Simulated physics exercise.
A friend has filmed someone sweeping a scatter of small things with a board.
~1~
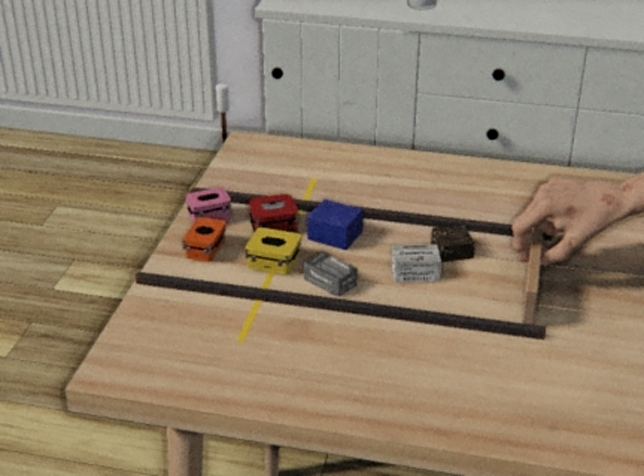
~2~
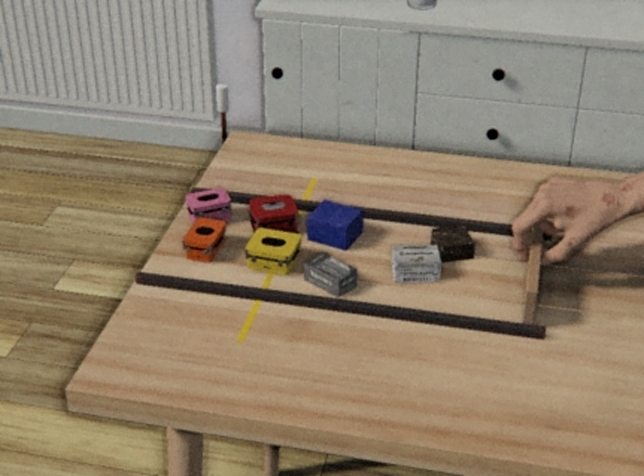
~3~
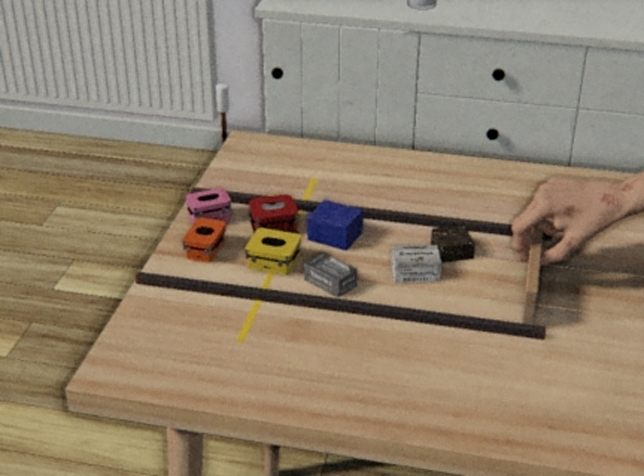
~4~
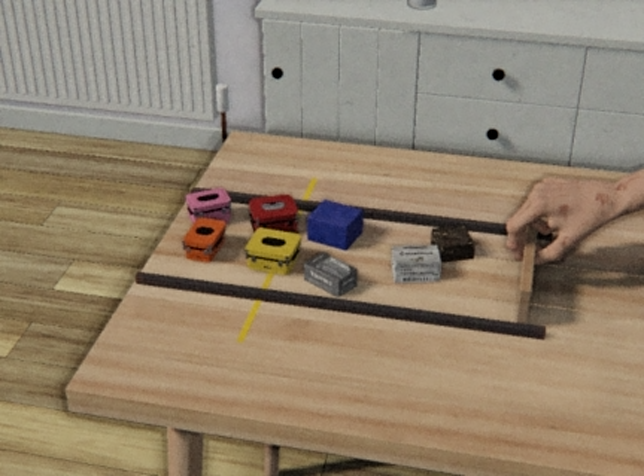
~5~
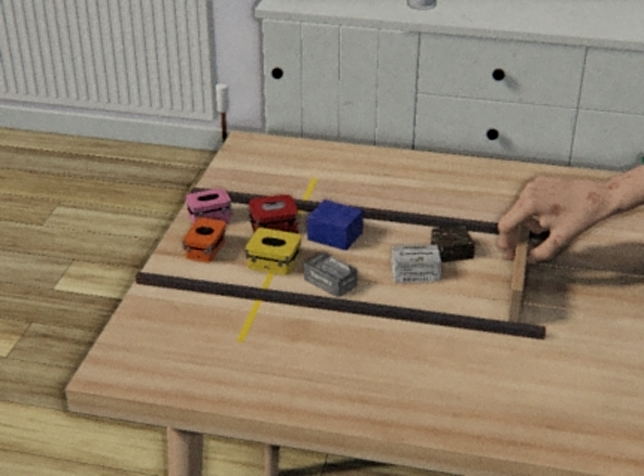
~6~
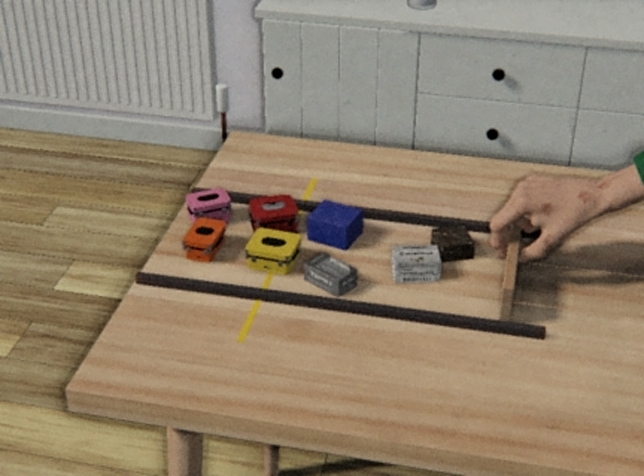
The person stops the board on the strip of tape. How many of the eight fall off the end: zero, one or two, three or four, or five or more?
Outcome: The number that fall off is one or two.
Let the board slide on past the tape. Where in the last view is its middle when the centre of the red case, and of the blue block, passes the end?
For the red case at (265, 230), for the blue block at (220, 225).
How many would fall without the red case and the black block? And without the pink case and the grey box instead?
It would be 0 and 0.
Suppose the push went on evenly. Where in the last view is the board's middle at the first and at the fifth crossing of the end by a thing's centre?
At (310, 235) for the first, at (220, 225) for the fifth.
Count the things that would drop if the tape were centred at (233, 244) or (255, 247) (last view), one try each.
The counts: 3 and 3.
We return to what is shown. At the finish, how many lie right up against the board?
The number is 3.
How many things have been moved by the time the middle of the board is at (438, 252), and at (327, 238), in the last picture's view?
2 and 7.
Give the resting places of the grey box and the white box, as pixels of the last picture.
Near (244, 267) and (259, 241).
A little later, none off yet; pink case at rest near (209, 209); orange case at rest near (205, 241); red case at rest near (274, 216).
When it is over, the number that fall off is one or two; down, pink case.
